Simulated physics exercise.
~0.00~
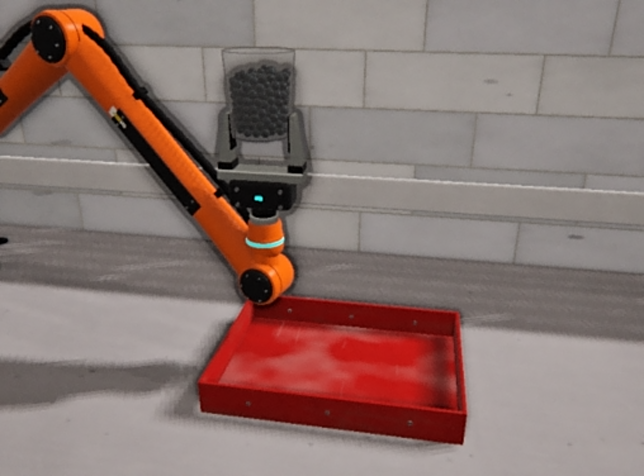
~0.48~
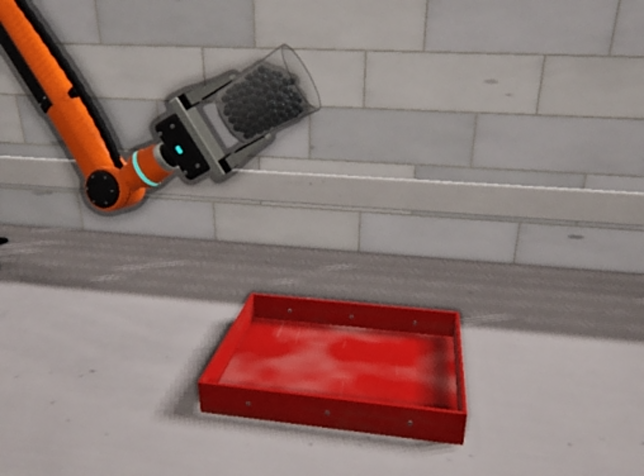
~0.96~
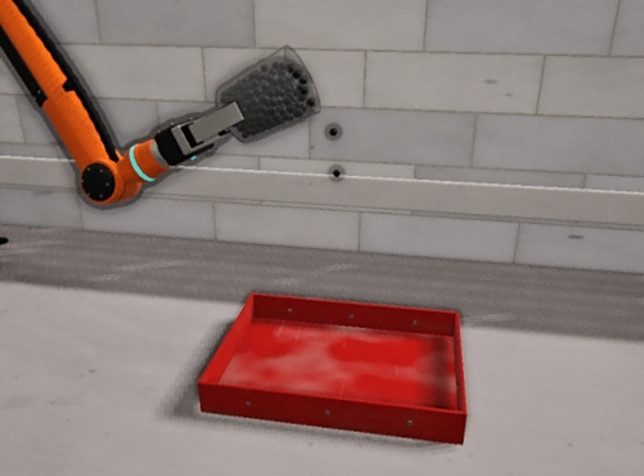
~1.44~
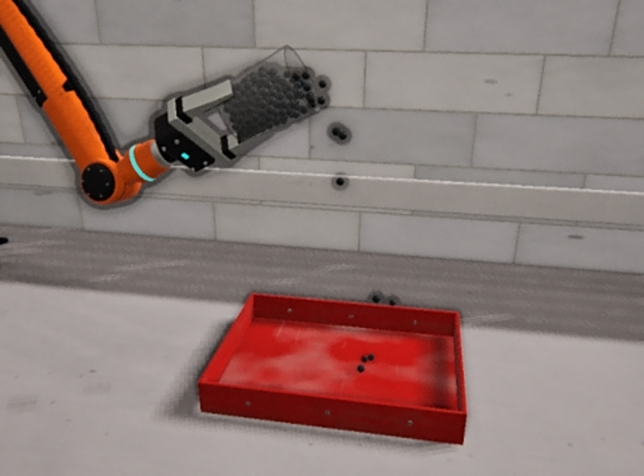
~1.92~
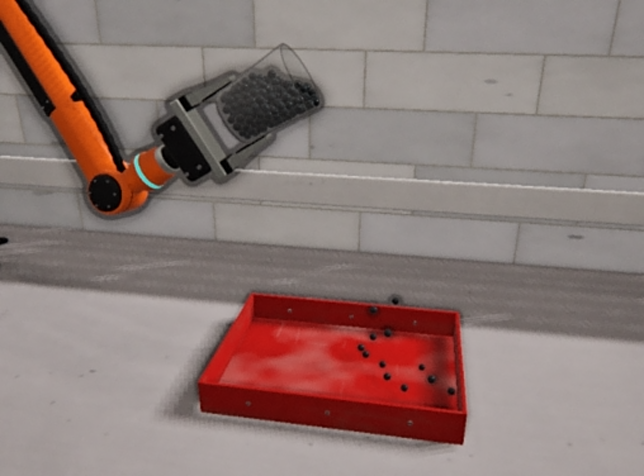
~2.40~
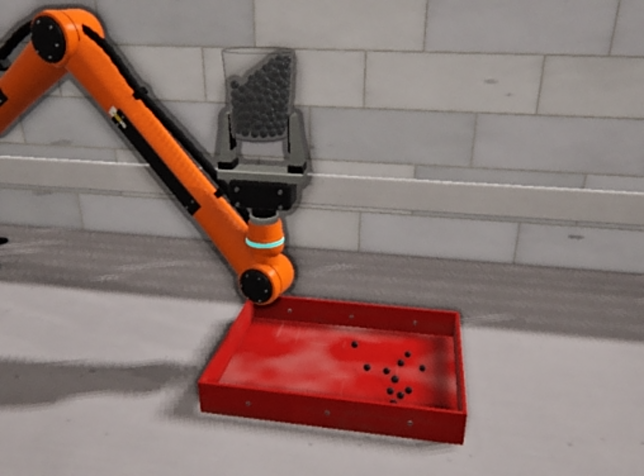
At the start, an orange robot arm holds a clear tumbler of dark beads upright, with an empty red tray on the floor below and to the right. The arm swings the tumbler up and to the left, tipping it over so its mouth points right. The gripper then twists the tilted tumbler about its length, and a few beads spill from the mouth. They drop into the tray and scatter towards its right side. Finally the arm brings the tumbler upright again, still mostly full, while a small scattering of beads rests in the tray.
